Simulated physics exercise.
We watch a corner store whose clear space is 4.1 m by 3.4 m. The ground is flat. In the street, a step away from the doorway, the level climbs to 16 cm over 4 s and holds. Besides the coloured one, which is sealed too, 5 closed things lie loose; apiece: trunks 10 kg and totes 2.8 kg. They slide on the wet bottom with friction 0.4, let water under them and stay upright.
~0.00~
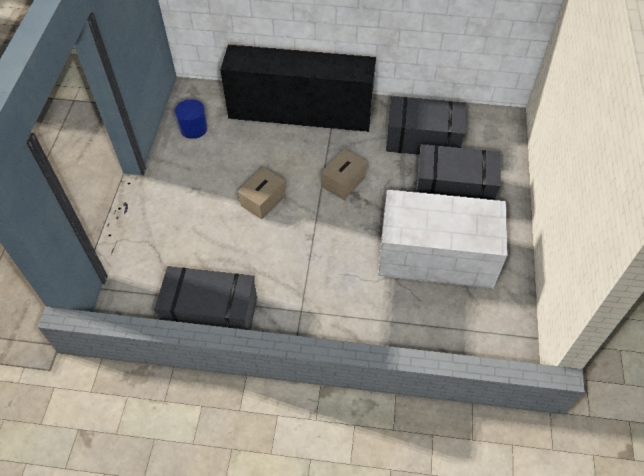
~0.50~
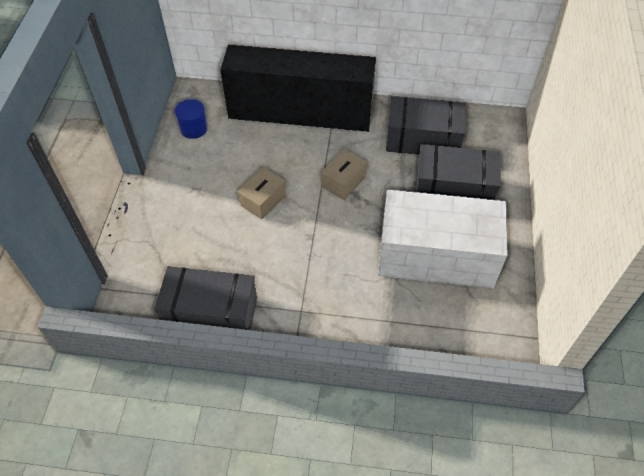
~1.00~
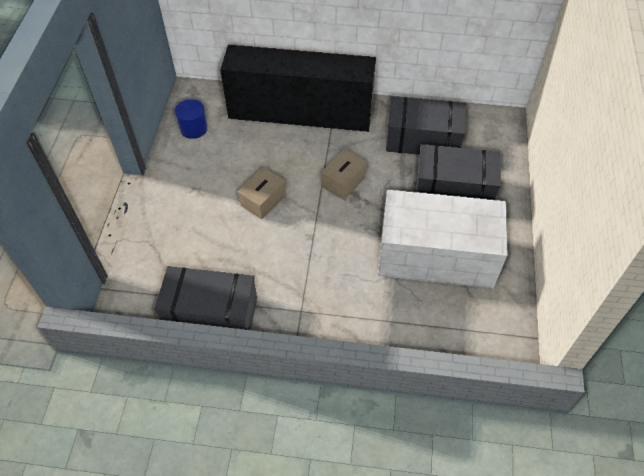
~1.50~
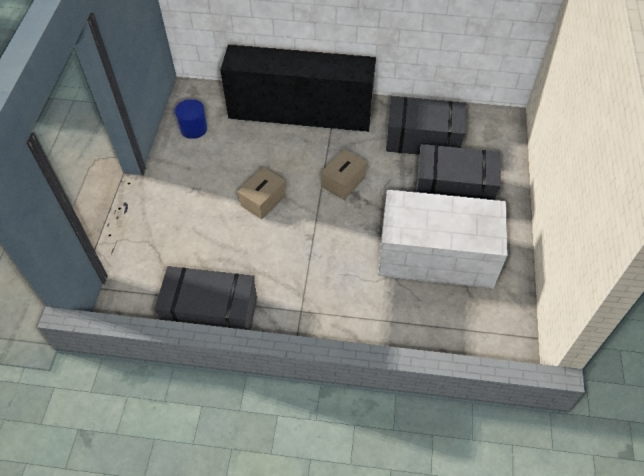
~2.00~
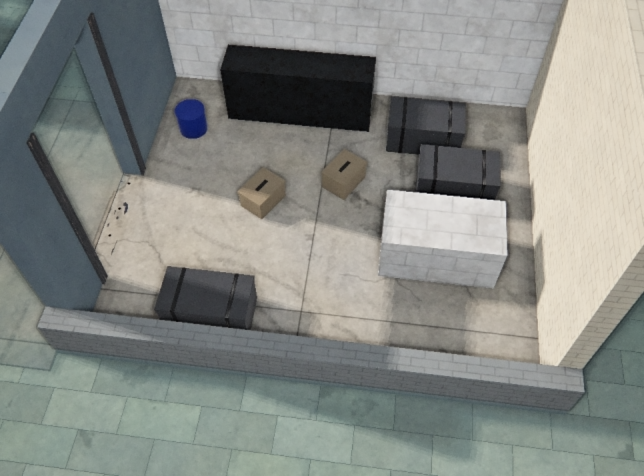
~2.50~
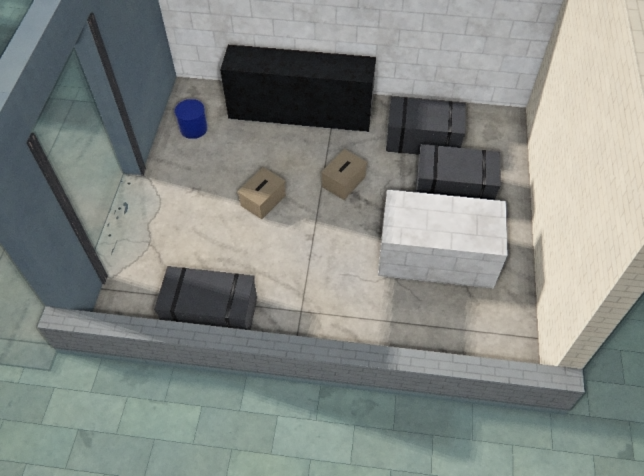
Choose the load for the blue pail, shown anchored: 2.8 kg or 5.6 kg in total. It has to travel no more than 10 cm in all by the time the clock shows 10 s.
Verdict: The smaller load will do.
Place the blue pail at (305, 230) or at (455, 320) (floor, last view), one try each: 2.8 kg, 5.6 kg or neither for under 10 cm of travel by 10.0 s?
In turn: Neither is enough; neither is enough.
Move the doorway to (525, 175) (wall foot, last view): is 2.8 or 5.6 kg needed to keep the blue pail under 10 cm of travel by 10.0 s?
Then neither load is enough.
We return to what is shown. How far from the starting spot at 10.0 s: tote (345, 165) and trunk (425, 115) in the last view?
In that order: 200 cm, 60 cm.
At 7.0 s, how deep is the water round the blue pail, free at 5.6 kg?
Roughly 1 cm.
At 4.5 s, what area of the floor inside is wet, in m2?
About 4.5 m2.
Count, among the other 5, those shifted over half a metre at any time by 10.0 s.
4 of them.
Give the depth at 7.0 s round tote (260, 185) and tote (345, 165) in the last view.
Roughly 7 and 5 cm.
After 3.5 s the blue pail would be 0 cm from its start with 2.8 kg and 0 cm from its start with 5.6 kg; 0 cm of water round it then.
After 4.5 s the blue pail would be 0 cm from its start with 2.8 kg and 0 cm from its start with 5.6 kg; 0 cm of water round it then.
After 7.0 s the blue pail would be 0 cm from its start with 2.8 kg and 0 cm from its start with 5.6 kg; 1 cm of water round it then.
After 10.0 s the blue pail would be 0 cm from its start with 2.8 kg and 0 cm from its start with 5.6 kg; 2 cm of water round it then.
